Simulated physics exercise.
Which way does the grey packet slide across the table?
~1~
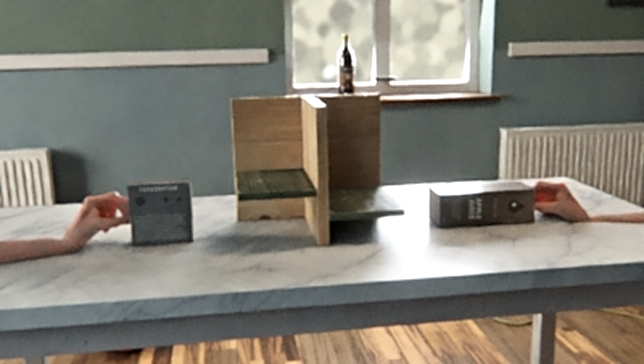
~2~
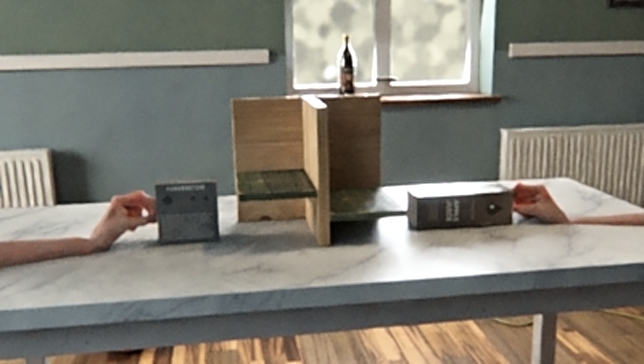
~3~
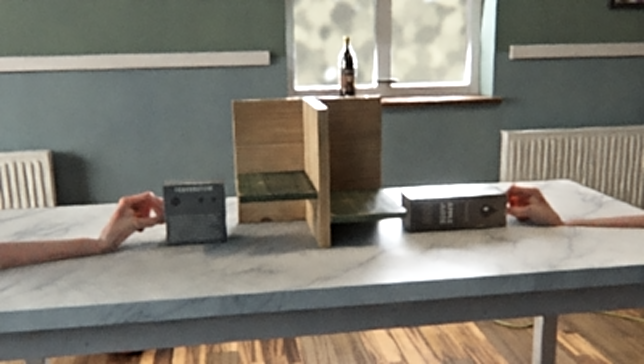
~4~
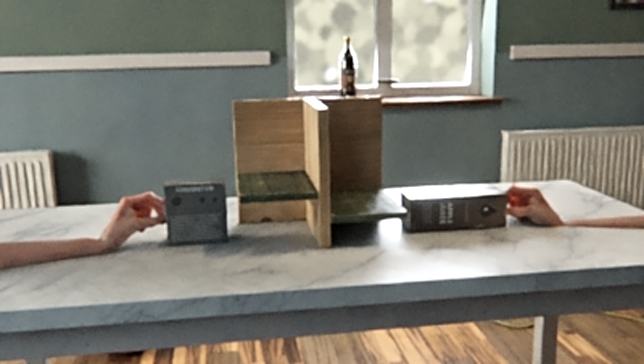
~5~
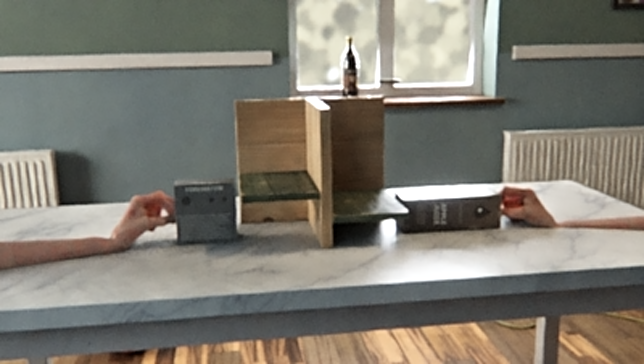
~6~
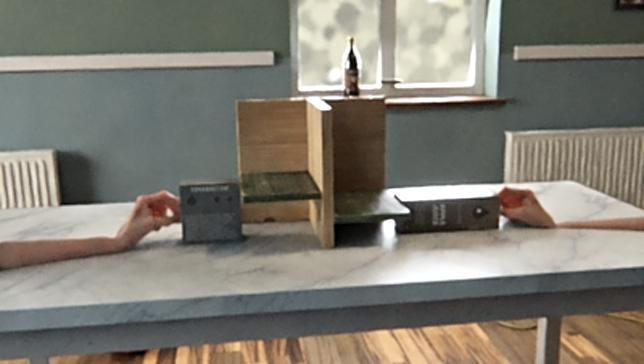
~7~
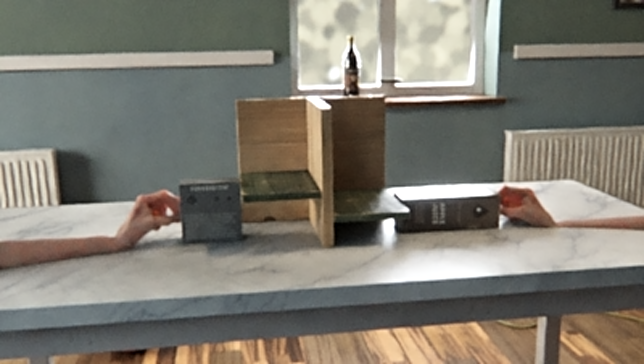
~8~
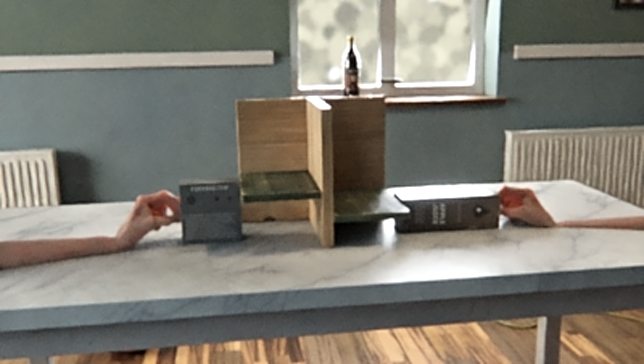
The grey packet slides to the right, towards the wooden rack.
